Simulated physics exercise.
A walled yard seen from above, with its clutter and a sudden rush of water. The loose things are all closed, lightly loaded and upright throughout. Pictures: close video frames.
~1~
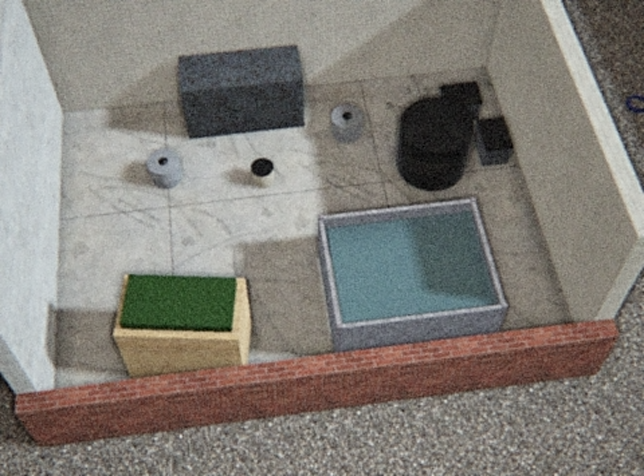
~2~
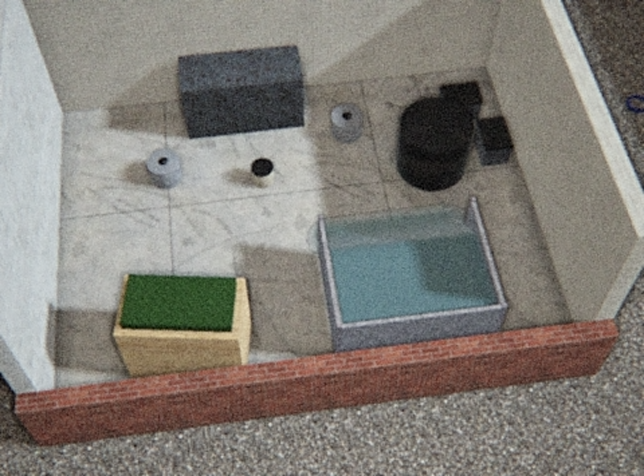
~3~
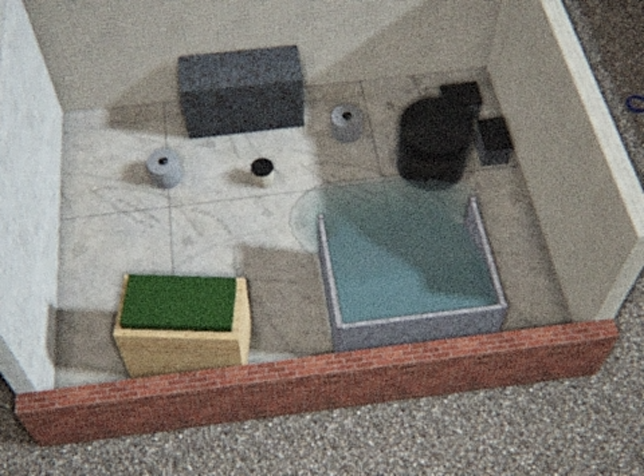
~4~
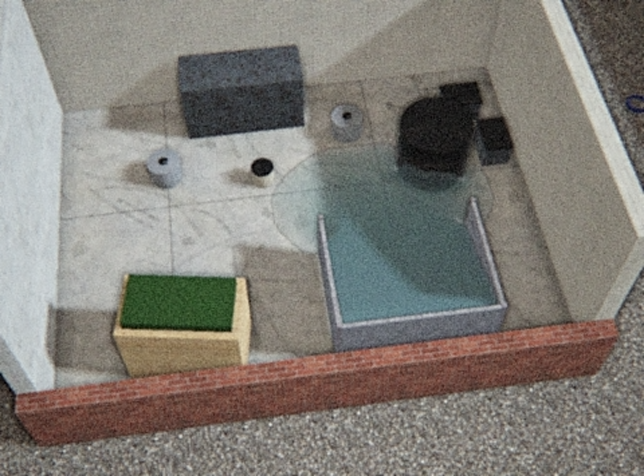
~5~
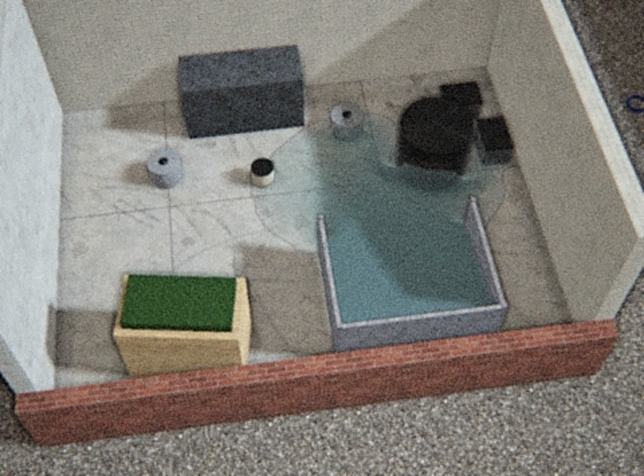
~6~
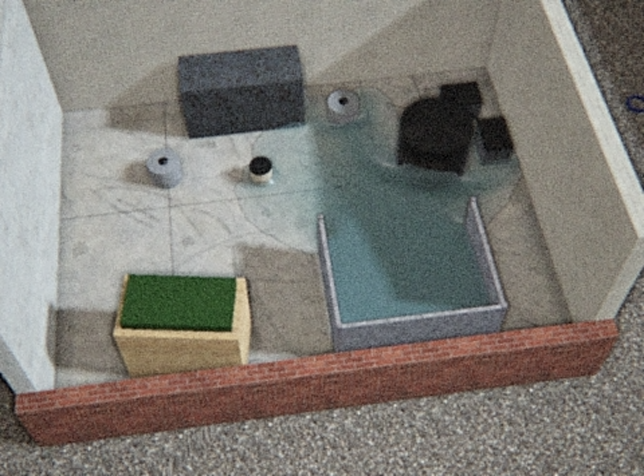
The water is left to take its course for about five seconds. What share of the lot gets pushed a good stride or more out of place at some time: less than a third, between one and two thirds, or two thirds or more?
It climbs to two thirds.
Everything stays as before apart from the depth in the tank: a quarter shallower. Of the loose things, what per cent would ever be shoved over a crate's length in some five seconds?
Roughly 100 in a hundred.
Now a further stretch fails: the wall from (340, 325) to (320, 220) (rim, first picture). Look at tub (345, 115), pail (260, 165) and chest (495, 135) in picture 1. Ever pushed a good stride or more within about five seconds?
In turn: Under that, that far or more, no.
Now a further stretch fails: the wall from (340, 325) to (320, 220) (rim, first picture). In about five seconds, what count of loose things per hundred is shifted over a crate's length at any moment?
About 40 %.
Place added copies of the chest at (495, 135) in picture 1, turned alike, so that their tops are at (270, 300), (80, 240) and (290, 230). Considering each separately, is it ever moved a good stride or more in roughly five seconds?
The first sits tight, the second travels far and the third sits tight.
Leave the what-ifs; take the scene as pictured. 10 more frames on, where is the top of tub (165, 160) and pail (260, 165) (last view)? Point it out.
Estimate: First at (132, 184), second at (67, 133), approximately.
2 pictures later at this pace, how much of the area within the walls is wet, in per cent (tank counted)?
About 40 per cent.
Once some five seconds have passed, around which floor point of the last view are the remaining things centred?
About (293, 193).
A moment on, 2 of 5 are well off their spots; 1 afloat.
Next, 3 of 5 are well off their spots; 4 afloat.
Later, 3 of 5 are well off their spots; 4 afloat.
In the end, 4 of 5 are well off their spots, and 5 have been at some point; 5 afloat.
